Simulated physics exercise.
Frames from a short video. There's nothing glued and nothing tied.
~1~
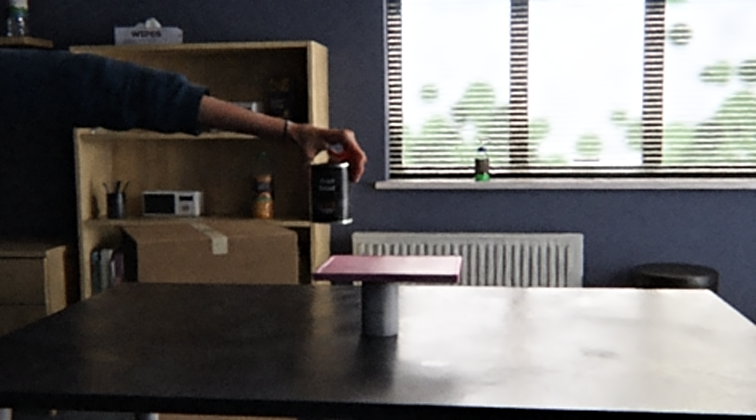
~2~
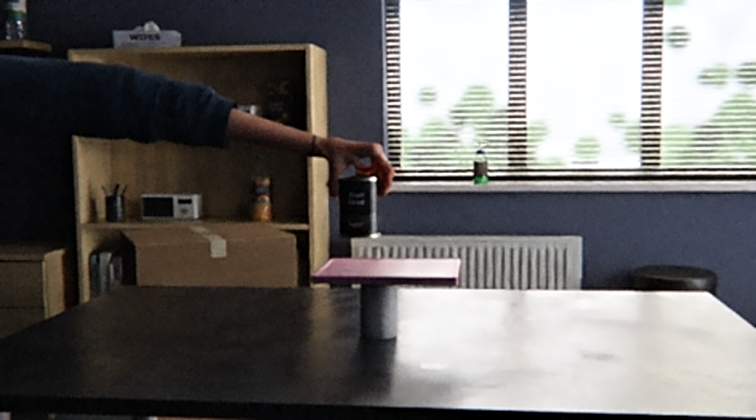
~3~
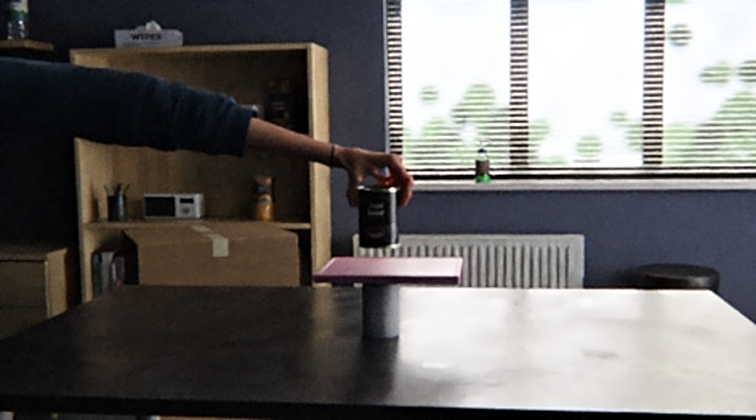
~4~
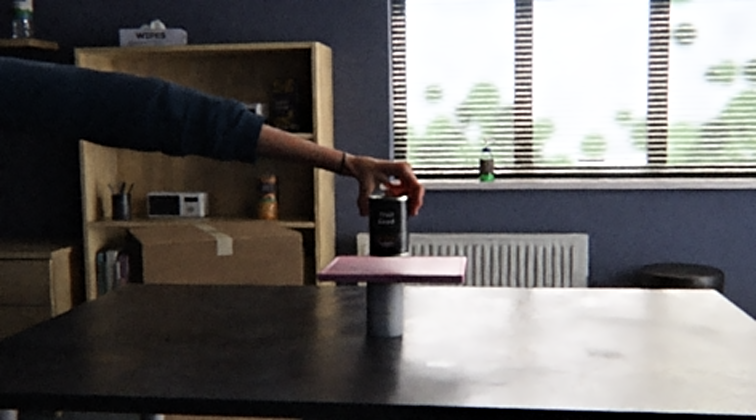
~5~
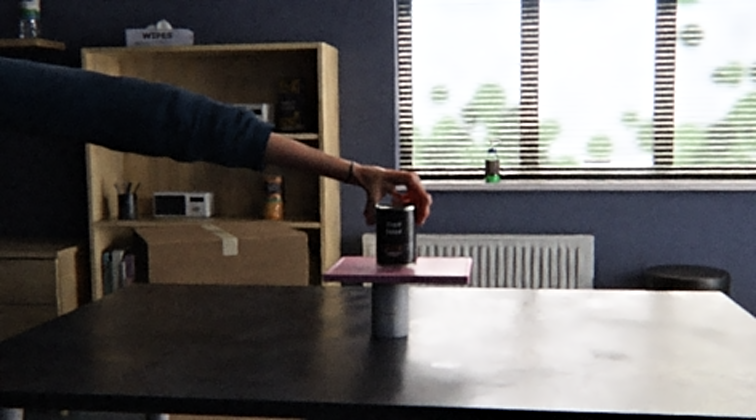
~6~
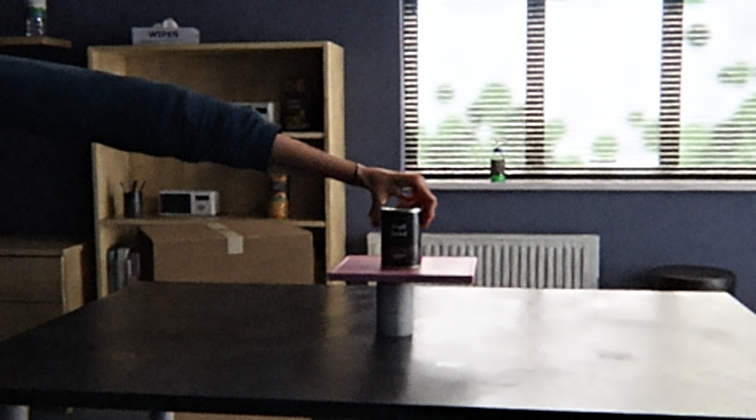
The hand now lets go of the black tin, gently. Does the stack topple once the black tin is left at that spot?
No, it stays standing.
Then, 0.20 s later than the last frame, all is still.
Then, 0.70 s later than the last frame, black tin resting near (401, 238).
When it is over, all 3 as before. End places, in pixels of the last picture, black tin near (401, 238). The stack stays up.
